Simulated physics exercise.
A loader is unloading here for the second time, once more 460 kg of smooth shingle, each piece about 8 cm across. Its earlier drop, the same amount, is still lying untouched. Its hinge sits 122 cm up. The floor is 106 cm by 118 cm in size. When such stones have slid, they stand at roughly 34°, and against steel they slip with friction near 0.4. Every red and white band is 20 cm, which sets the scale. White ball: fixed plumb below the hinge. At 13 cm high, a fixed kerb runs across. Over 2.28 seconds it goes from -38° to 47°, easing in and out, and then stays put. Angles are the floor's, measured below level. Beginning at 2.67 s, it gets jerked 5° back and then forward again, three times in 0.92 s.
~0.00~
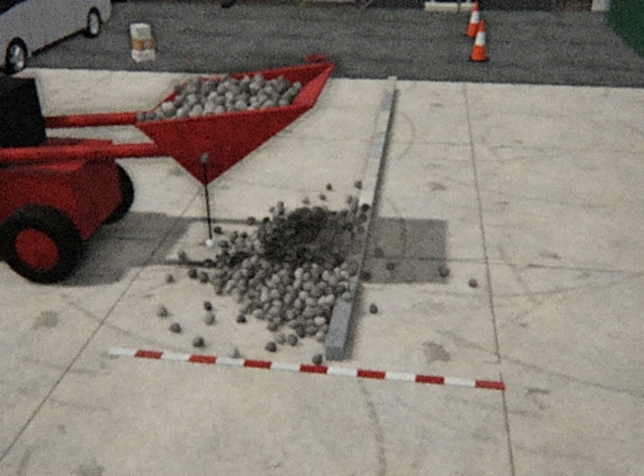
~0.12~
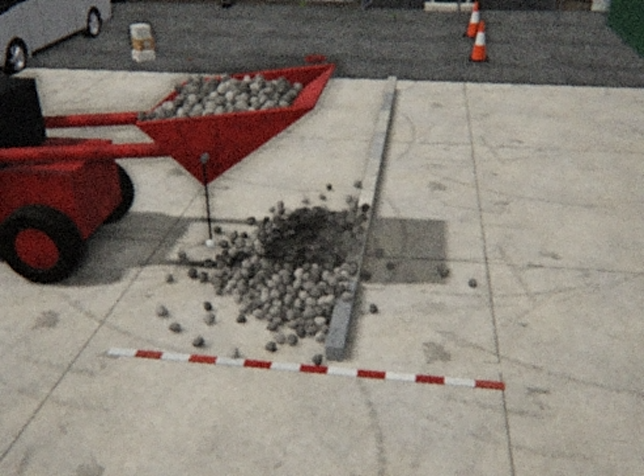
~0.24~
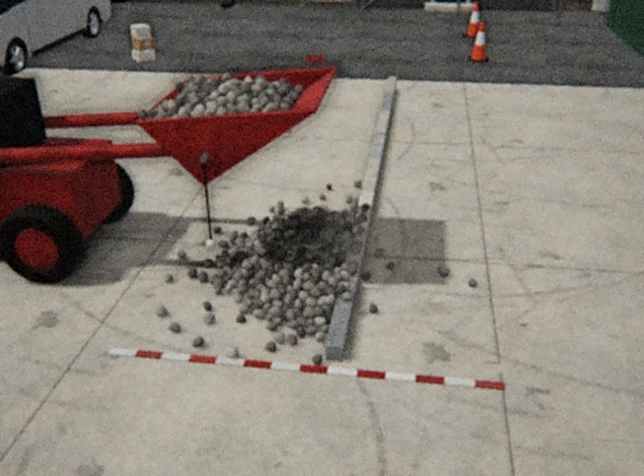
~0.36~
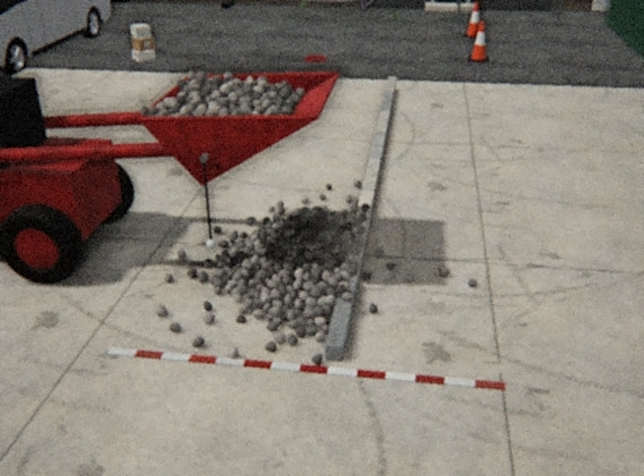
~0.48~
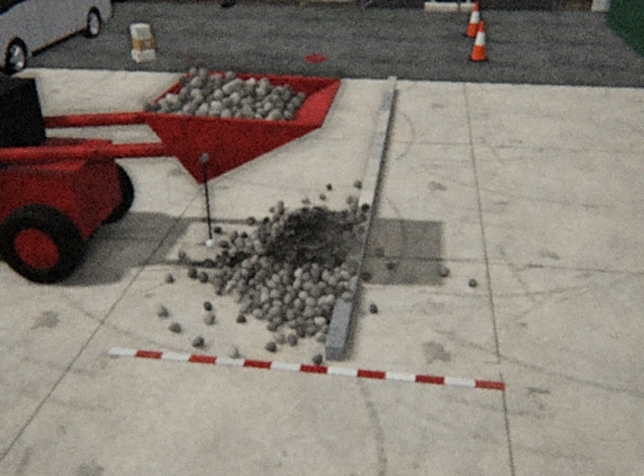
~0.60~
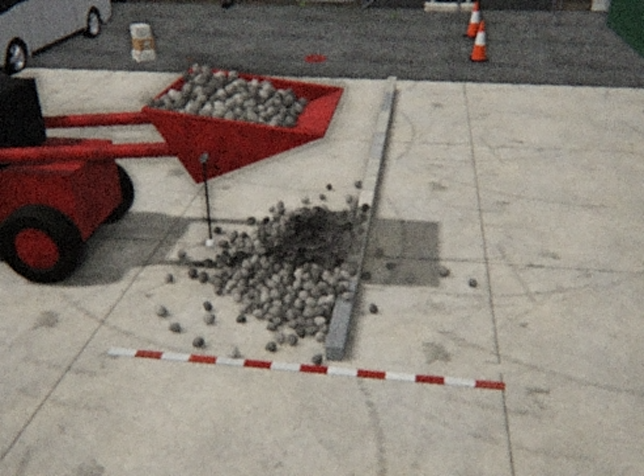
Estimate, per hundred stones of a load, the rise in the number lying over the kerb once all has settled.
Roughly 42 more per hundred.
After 1.7 s the floor is at 34°; in per cent of one load, 87 in the bucket, 112 on this side of the kerb, 1 over the kerb; the foremost stones are at (400, 270).
After 2.4 s the floor is at 47°; in per cent of one load, 7 in the bucket, 163 on this side of the kerb, 30 over the kerb; the foremost stones are at (469, 278).
After 4.0 s the floor is at 47°; in per cent of one load, 0 in the bucket, 156 on this side of the kerb, 44 over the kerb; the foremost stones are at (542, 276).
After 6.7 s the floor is at 47°; in per cent of one load, 0 in the bucket, 156 on this side of the kerb, 44 over the kerb; the foremost stones are at (542, 276). Net gain over the kerb, 42.
